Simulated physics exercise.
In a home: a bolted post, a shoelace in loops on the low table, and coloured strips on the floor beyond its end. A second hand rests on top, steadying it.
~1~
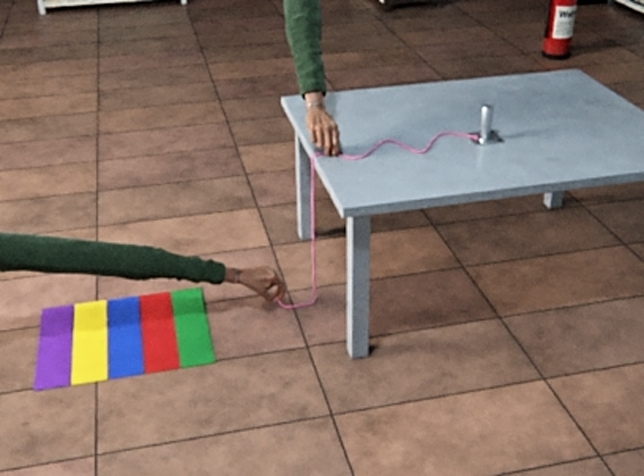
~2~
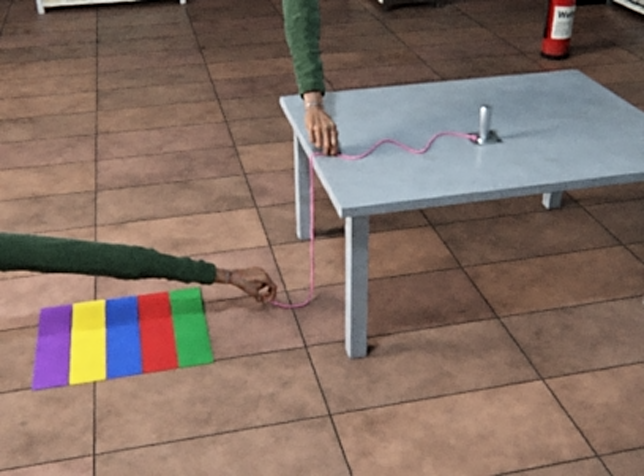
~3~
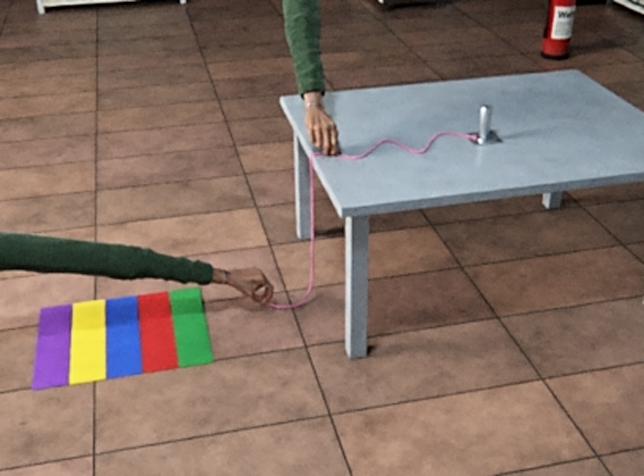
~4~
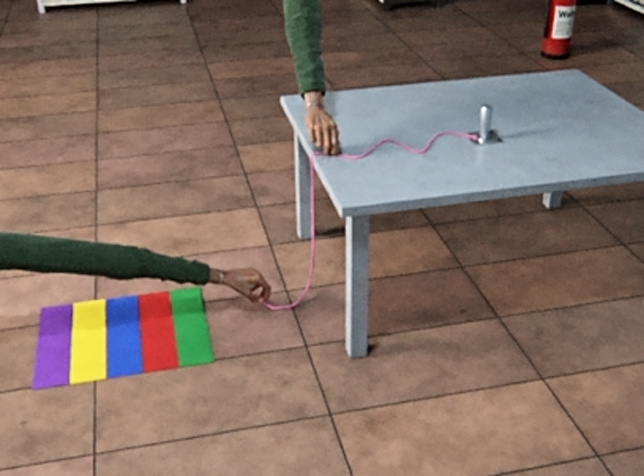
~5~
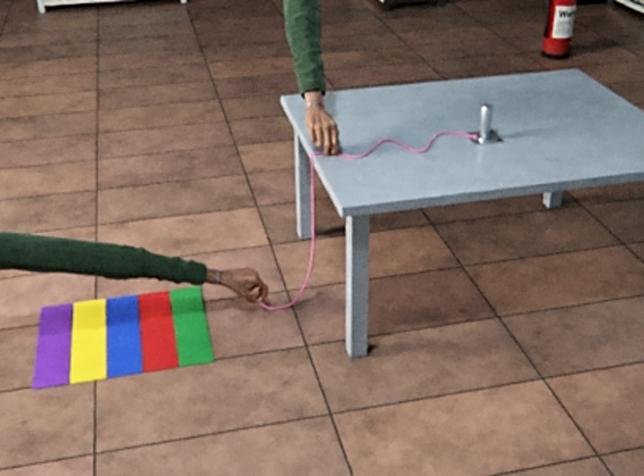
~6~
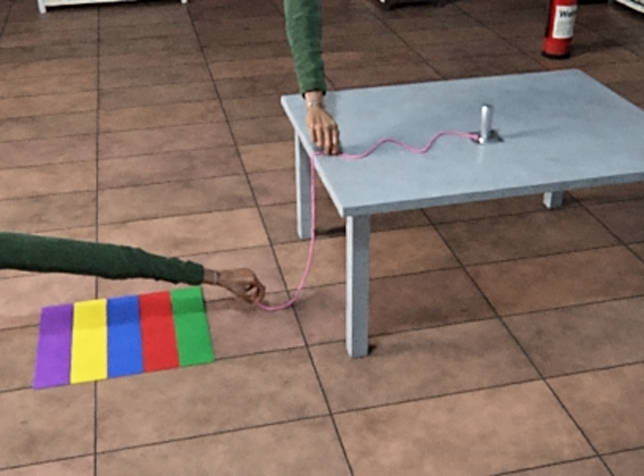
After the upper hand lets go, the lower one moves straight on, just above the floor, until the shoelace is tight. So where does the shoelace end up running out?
Over yellow.
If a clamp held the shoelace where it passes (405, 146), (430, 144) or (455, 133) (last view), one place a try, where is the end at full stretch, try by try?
First try near (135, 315), second near (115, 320), third near (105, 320).
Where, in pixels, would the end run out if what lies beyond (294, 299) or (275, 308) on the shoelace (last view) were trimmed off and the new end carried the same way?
Going through both, you get (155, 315) and then (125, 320).
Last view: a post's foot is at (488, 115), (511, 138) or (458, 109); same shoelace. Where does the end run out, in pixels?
Places per try: (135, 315); (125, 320); (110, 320).
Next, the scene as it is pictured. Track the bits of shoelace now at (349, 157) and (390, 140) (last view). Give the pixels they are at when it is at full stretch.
(291, 175) and (350, 152), roughly.
Soon after, end near (141, 317); over red.
Then, end near (111, 321); over blue.
At full stretch, end near (92, 323); over yellow. It gets as far as the yellow strip.
